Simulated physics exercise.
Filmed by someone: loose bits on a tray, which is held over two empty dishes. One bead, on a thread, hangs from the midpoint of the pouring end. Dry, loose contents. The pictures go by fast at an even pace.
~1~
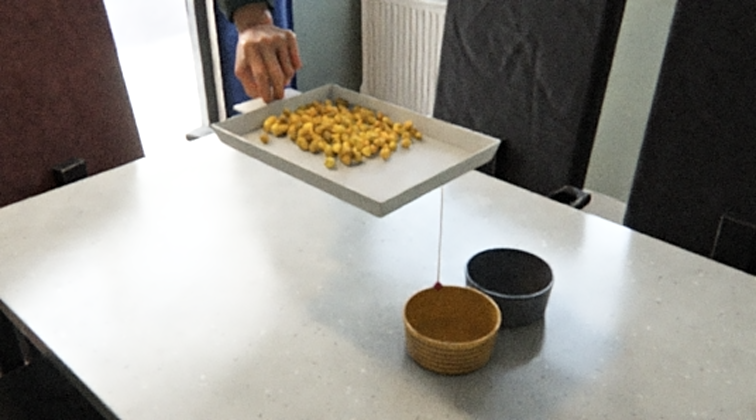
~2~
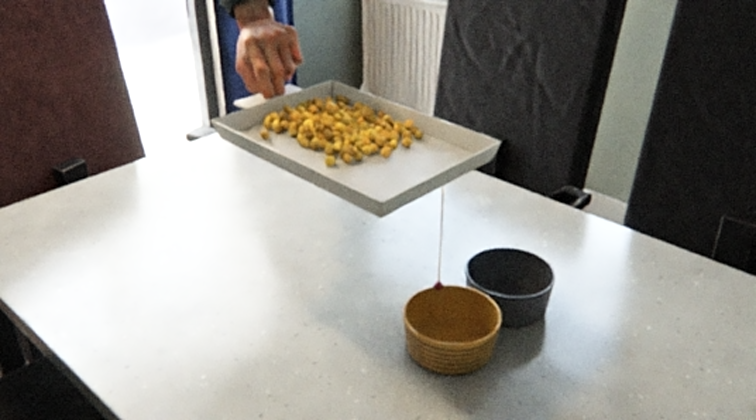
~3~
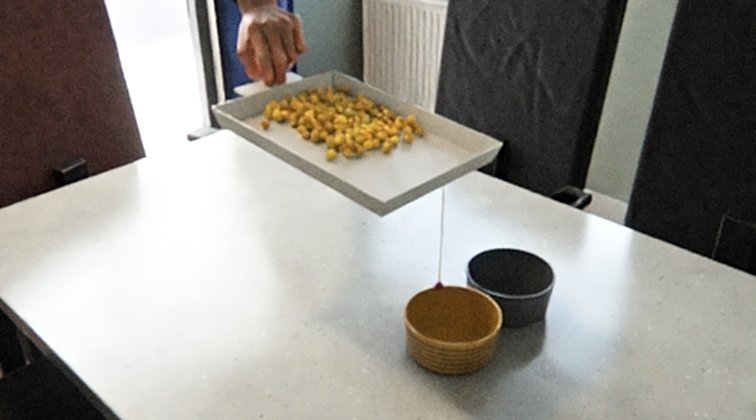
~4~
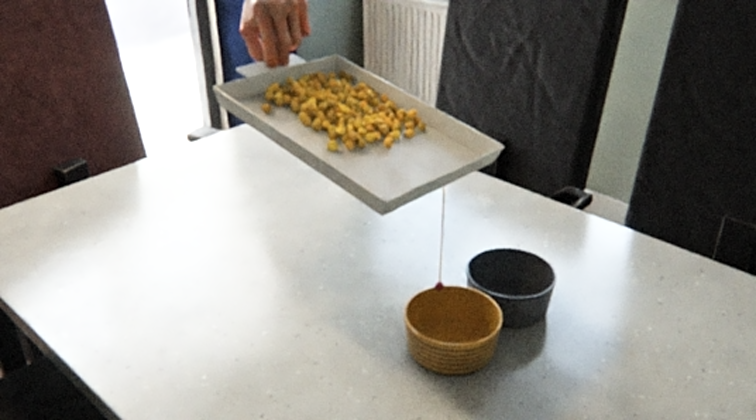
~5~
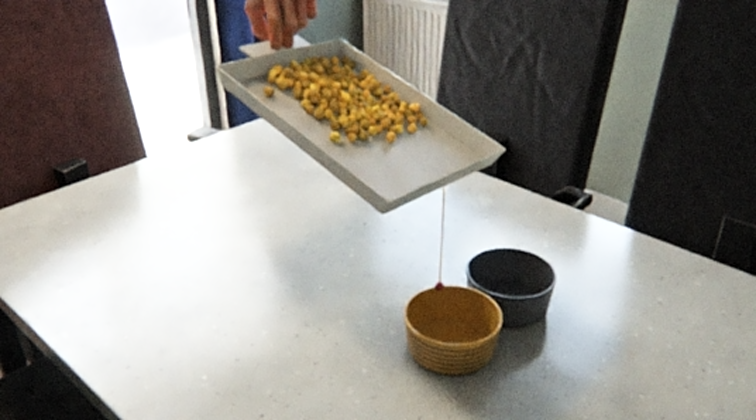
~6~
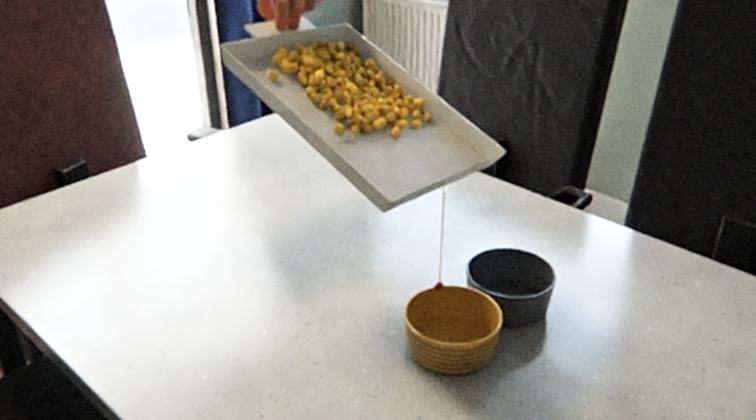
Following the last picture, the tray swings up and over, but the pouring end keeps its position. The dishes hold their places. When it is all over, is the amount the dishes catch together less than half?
No, most of the load is not lost.
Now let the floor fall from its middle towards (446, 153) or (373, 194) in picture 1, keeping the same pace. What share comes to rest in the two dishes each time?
80 % then 0 %, roughly.
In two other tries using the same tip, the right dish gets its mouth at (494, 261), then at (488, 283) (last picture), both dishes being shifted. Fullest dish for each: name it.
Well, the first go goes to the rightmost dish, and the second to the rightmost dish.
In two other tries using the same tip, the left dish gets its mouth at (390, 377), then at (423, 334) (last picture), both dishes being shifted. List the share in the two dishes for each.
You'd get 20 in a hundred the first time and 50 in a hundred the second.
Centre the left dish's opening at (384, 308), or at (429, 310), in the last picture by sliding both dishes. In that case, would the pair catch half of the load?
Try 1: Not up to half; try 2: Not up to half.
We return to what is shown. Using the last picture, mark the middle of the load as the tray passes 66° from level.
Around (475, 163).
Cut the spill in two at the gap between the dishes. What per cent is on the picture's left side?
10 per cent, about.
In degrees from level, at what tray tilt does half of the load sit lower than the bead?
Tilt: Around 100 degrees.
Soon, tray tipped steeply; most on the tray; a stray few in the right dish; about a quarter in the air.
A while on, tray tipped past a quarter turn; about a quarter on the tray; a small part in the left dish; about a quarter in the right dish; about a quarter outside both; about a quarter in the air.
Towards the end, tray tipped past a quarter turn; about a quarter in the left dish; about a third in the right dish; about a third outside both.
Finally, tray tipped past a quarter turn; about a quarter in the left dish; about a third in the right dish; about a third outside both.
